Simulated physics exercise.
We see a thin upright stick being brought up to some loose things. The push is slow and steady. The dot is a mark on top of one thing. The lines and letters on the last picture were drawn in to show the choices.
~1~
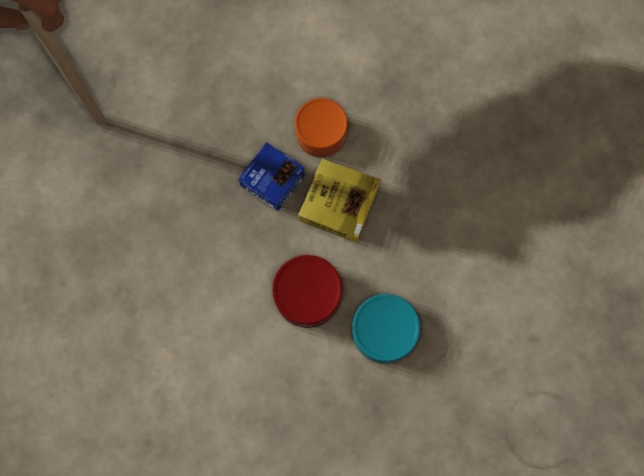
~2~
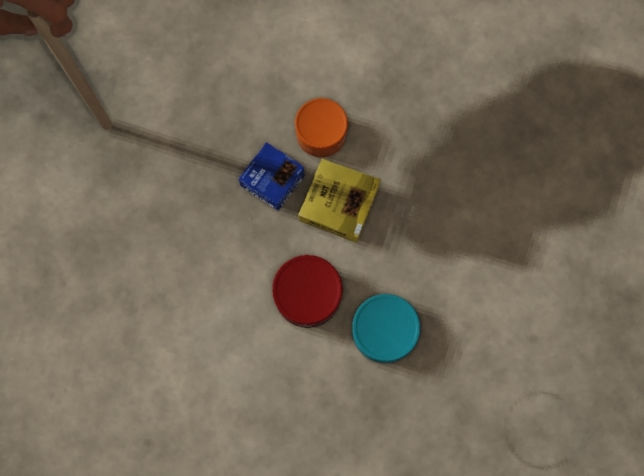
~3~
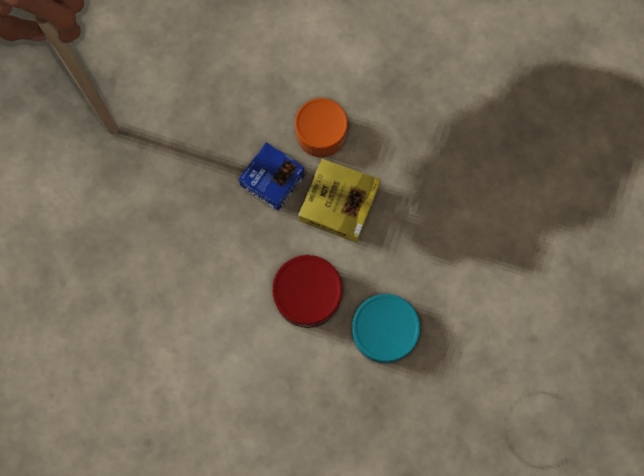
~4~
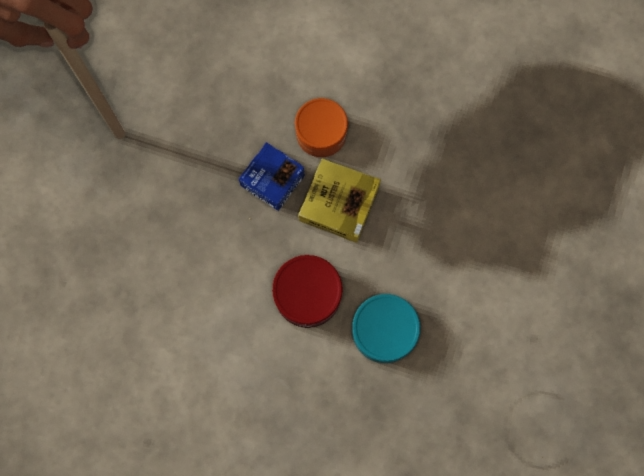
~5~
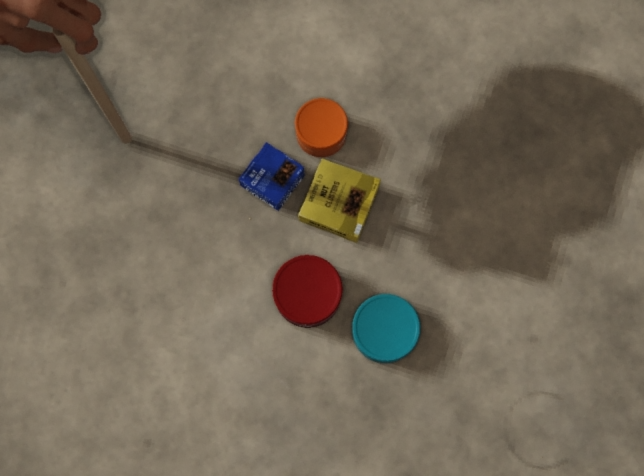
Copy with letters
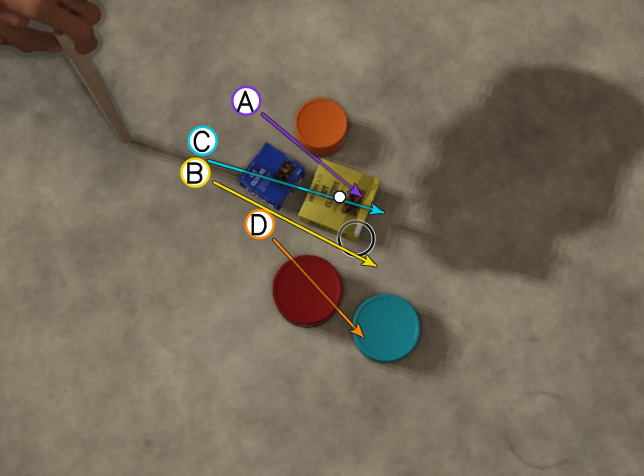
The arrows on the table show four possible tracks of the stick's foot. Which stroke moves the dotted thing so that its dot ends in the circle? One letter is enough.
Stroke A brings the dot into the ring.
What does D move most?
The red jar goes farthest.
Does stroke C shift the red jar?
On that stroke, no.
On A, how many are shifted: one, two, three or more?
Two.
On the copy, A from (262, 114) to (361, 196); B from (214, 182) to (376, 266); C from (209, 161) to (383, 213); D from (274, 240) to (363, 337); the ring at (356, 238); the white dot at (340, 197).
On A. First, foot of the stick (298, 144); yellow packet (340, 200); orange tub (328, 129).
Then, foot of the stick (334, 174); yellow packet (348, 218); orange tub (336, 131).
Finally, foot of the stick (361, 197); yellow packet (356, 240); orange tub (336, 131); the dot on the yellow packet is in the ring.
By contrast, B leaves the dotted thing at (364, 202); C leaves the dotted thing at (469, 233); D leaves the dotted thing at (340, 200).
